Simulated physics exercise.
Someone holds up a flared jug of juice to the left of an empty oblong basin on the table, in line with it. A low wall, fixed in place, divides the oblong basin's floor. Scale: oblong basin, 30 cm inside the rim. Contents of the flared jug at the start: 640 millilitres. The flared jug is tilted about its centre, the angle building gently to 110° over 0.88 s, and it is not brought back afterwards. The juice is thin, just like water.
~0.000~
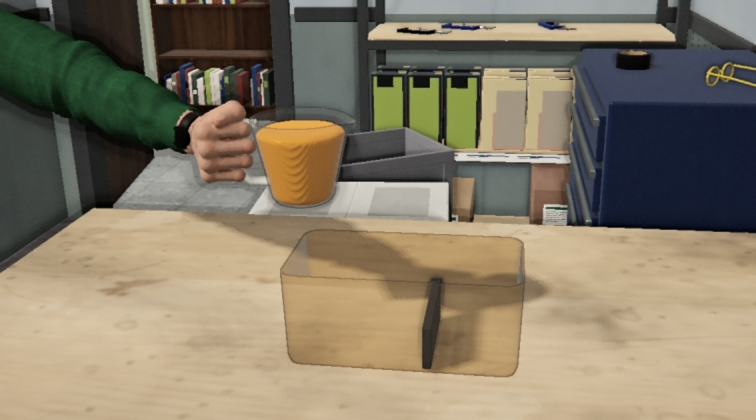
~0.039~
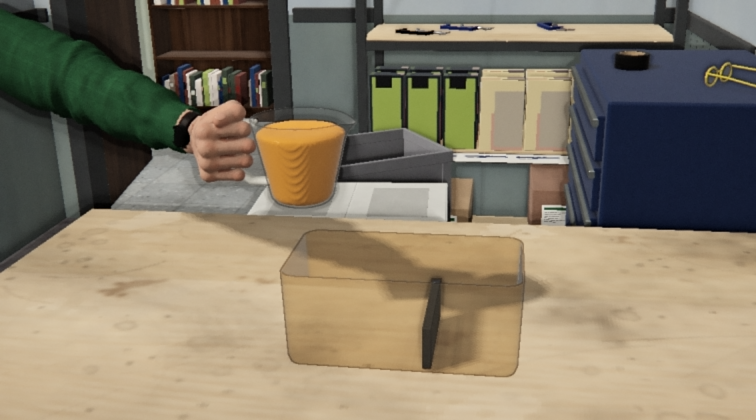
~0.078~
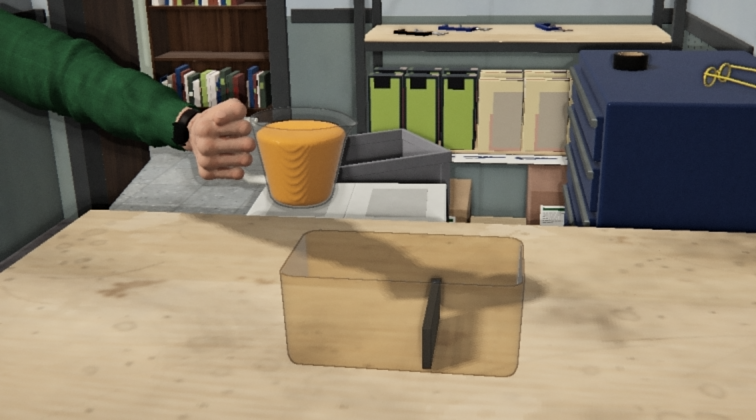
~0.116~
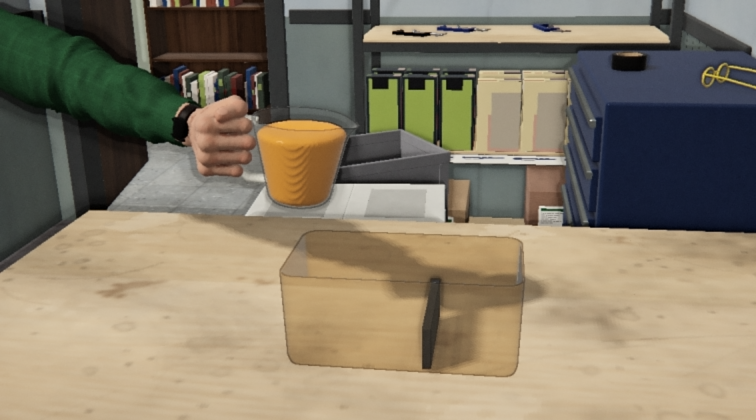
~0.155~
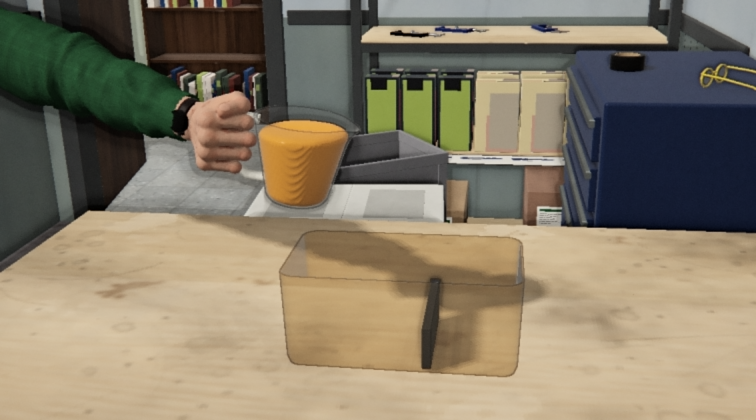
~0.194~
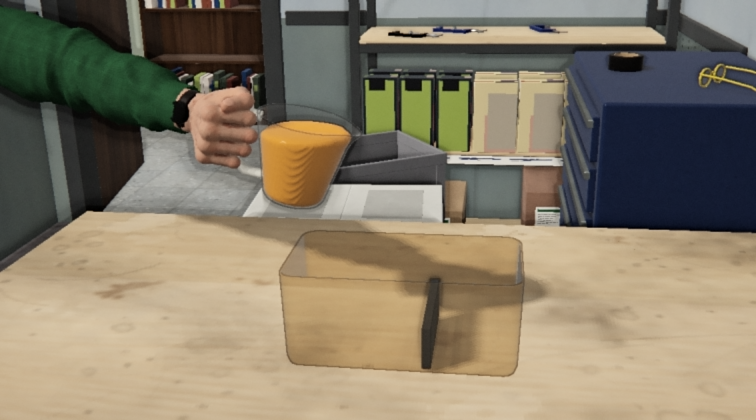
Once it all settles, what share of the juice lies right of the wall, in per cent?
7 %.
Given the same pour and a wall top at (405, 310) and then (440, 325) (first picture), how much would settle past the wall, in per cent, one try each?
Try 1: 50 %; try 2: 15 %.
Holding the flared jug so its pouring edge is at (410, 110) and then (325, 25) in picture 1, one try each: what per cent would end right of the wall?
In turn about 80 and 5 per cent.
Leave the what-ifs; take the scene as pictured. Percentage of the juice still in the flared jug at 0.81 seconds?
Close to 7 percent of the total.
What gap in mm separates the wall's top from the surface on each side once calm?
About 36 mm on the left, about 56 mm on the right.
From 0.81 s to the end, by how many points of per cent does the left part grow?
It comes to about 10 per cent.
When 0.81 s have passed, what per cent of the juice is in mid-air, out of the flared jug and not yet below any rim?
Near 10 percent.
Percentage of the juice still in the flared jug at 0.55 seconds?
About 60 percent.
After 0.55 s the tilt is 76° and 61 per cent is still to pour, 12 is left of the wall and 0 right of it.
After 0.81 s the tilt is 108° and 7 per cent is still to pour, 80 is left of the wall and 3 right of it.
After 1.08 s the tilt is 110° and 0 per cent is still to pour, 91 is left of the wall and 6 right of it.
After 1.38 s the tilt is 110° and 0 per cent is still to pour, 91 is left of the wall and 7 right of it.
In the end 91 per cent lies left of the wall, 7 right of it and 3 outside.
